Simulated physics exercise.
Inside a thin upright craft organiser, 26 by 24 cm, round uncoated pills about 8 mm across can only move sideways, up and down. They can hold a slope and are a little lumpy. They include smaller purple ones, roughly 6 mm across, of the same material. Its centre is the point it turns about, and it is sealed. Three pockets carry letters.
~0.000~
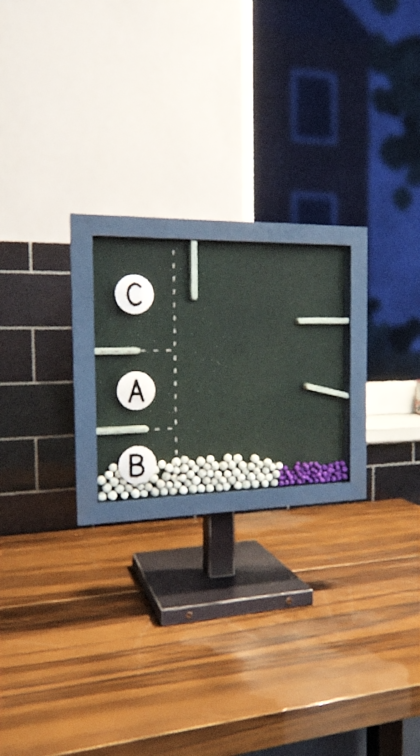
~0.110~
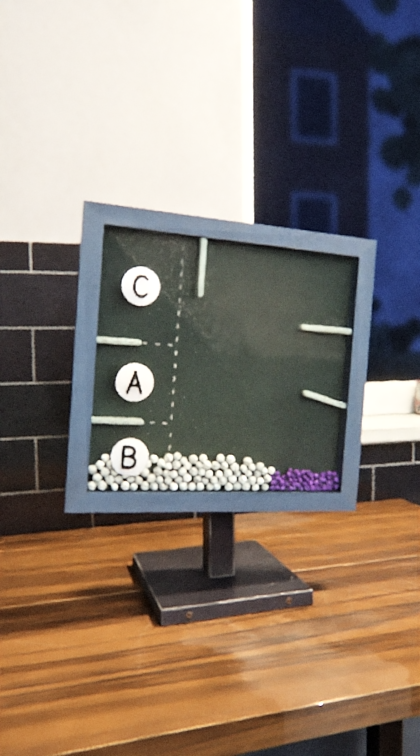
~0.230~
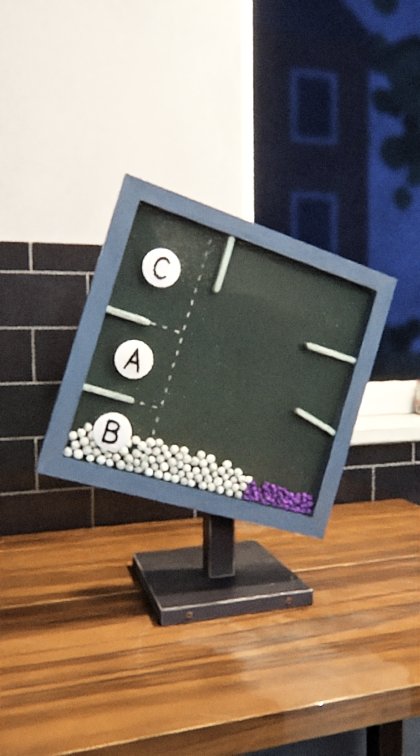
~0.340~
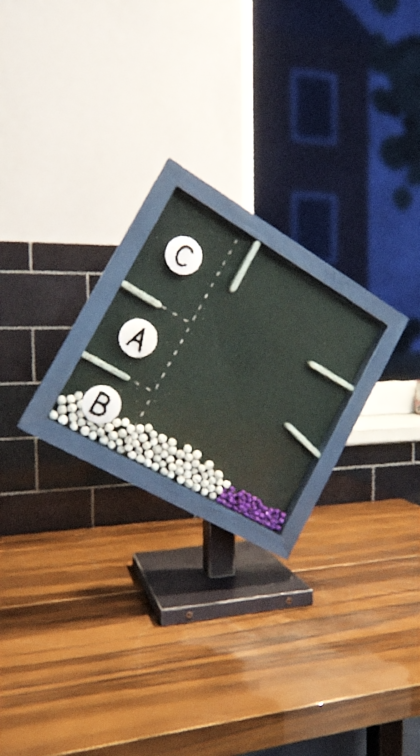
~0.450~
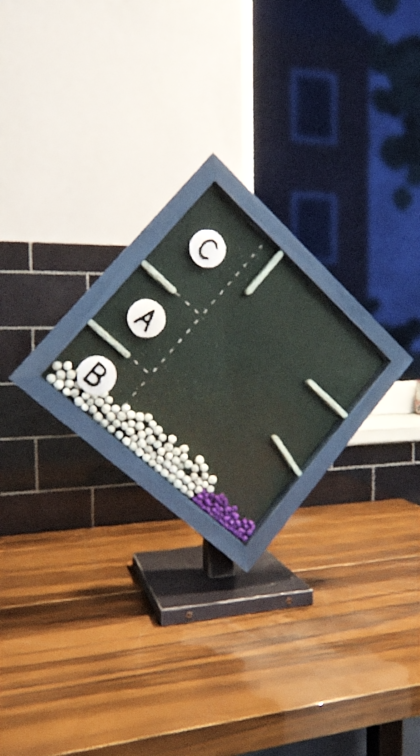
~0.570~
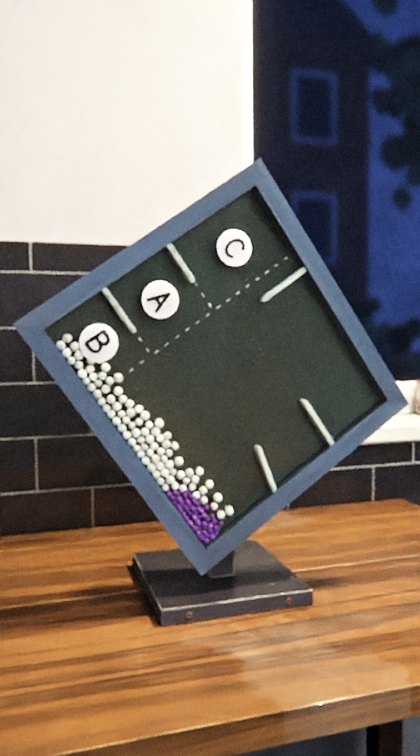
On a wooden table, a blue-framed square case turned steadily clockwise on its stand, and the white and purple beads inside shifted from a flat layer into a steep slope along its lower-left side.
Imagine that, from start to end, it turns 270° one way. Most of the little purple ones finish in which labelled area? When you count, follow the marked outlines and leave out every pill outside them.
That would be C.
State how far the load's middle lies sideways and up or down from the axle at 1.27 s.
Position estimate: Left 12 cm, below 2 cm.
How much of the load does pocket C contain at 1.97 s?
About 10 % of the load.
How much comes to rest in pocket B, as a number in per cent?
Share: Approx. 0 %.
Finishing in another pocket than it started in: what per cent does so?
My reckoning puts it near 80 percent.
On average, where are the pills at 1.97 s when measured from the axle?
Some 4 cm left and 5 cm below.
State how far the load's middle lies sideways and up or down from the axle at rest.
Offset approx. 7 cm left, 9 cm below.
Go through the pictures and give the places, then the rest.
In the first frame, level; about 140 pills; pills centred (238, 476); top one (184, 460); A (136, 391), B (137, 465), C (134, 294).
In the second frame, turned 5° clockwise; pills centred (229, 477); top one (105, 458).
In the third frame, turned 18° clockwise; pills centred (206, 476); top one (88, 427); wall ends (131, 400), (146, 322), (298, 411), (216, 290), (308, 346).
In the fourth frame, turned 30° clockwise; pills centred (185, 470); top one (79, 396).
In the fifth frame, turned 42° clockwise; pills centred (171, 464); top one (57, 366).
In the sixth frame, turned 55° clockwise; pills centred (161, 462); top one (67, 338); A (160, 300), B (99, 343), C (234, 248).
After 1.27 s, it stands 133° clockwise; the pills' middle is 12 cm left of and 2 cm below the centre; nothing in the marked areas; small ones, nothing in the marked areas.
After 1.97 s, it has come round 211° clockwise; the pills' middle is 4 cm left of and 5 cm below the centre; C 10 %; small ones, C 25 %.
After 2.57 s, it has come round 270° clockwise; the pills' middle is 8 cm left of and 6 cm below the centre; C 50 %; small ones, A 5 %, C 65 %.
At rest by 3.6 s, it has come round 270° clockwise; A 10 %, B 0 %, C 65 %, elsewhere 25 %; small ones, A 5 %, C 75 %.
